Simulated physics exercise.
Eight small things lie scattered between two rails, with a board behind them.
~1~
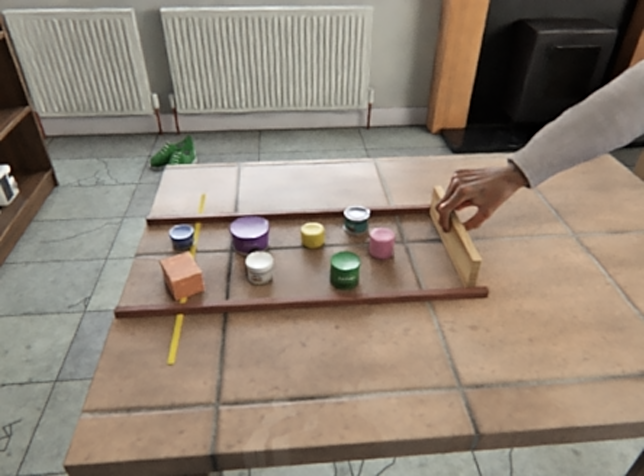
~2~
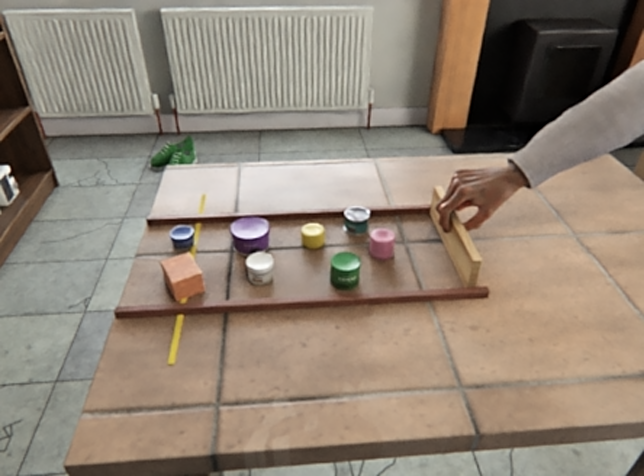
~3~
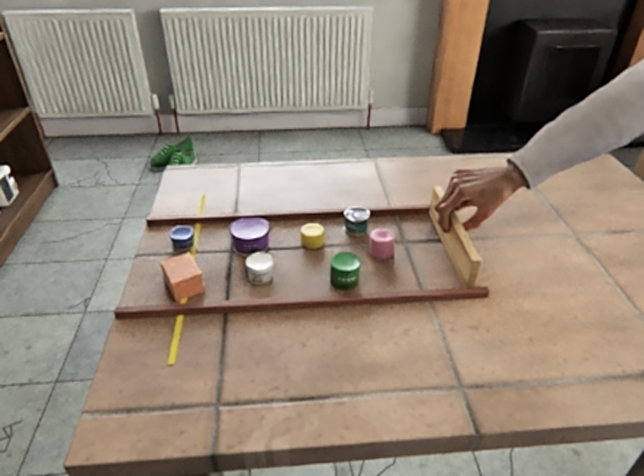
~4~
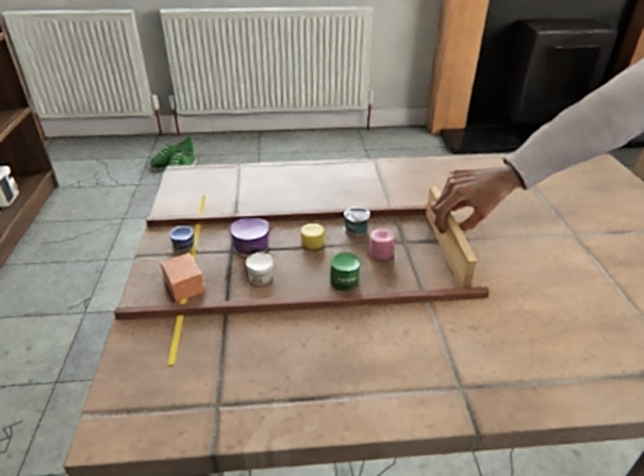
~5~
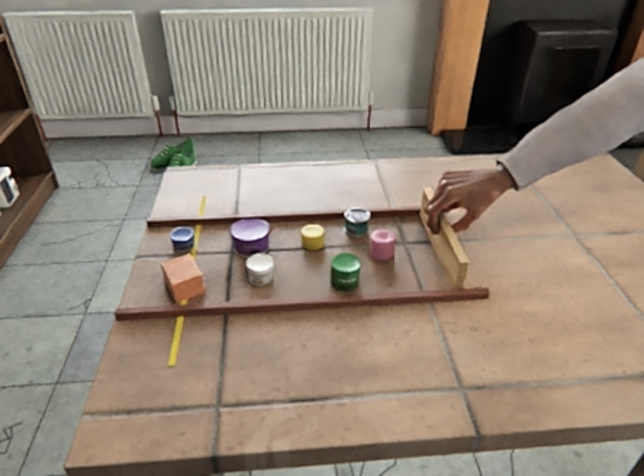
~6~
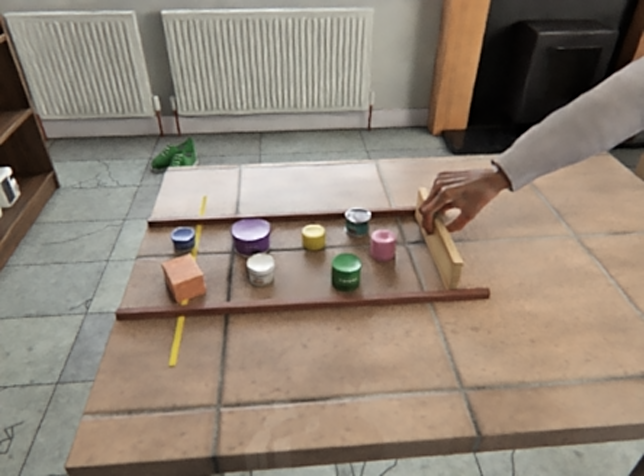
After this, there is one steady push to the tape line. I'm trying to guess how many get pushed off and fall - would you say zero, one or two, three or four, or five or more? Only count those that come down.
I would say one or two.
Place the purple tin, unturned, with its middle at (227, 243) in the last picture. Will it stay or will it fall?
Well, the purple tin keeps its place.
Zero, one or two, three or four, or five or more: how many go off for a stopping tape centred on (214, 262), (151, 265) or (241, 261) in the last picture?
Taking the tapes one at a time, the count is none at all, then 3 or 4, then no fall at all.
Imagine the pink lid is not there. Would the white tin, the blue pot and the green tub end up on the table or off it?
White tin safe, blue pot gone, green tub safe.
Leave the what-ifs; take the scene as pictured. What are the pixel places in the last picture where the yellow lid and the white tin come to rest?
Final centres, first then second: (182, 244), (161, 271).
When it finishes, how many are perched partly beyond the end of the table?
I make it 2.
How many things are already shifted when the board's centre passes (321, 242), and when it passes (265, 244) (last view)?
The count is 4 at the first point and 6 at the second.
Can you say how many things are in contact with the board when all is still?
In contact: 4.
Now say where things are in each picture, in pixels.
In the first frame, blue pot (183, 238); orange block (182, 276); purple tin (251, 236); board (453, 234); tape (191, 261).
In the second frame, orange block (183, 276); board (453, 234).
In the third frame, purple tin (251, 236); pink lid (382, 244).
In the fourth frame, blue pot (183, 239); turquoise pot (356, 222).
In the fifth frame, orange block (183, 278); yellow lid (313, 238).
In the sixth frame, blue pot (184, 240); orange block (184, 278); purple tin (252, 238); board (436, 236); tape (192, 263).
A little later, none off yet; blue pot at rest near (184, 240); orange block at rest near (184, 278); purple tin at rest near (252, 238).
Next, none off yet; blue pot shifted about its own width near (159, 239); orange block shifted a little near (172, 281); purple tin shifted well along near (185, 240).
When it is over, the number that fall off is one or two; down, blue pot.
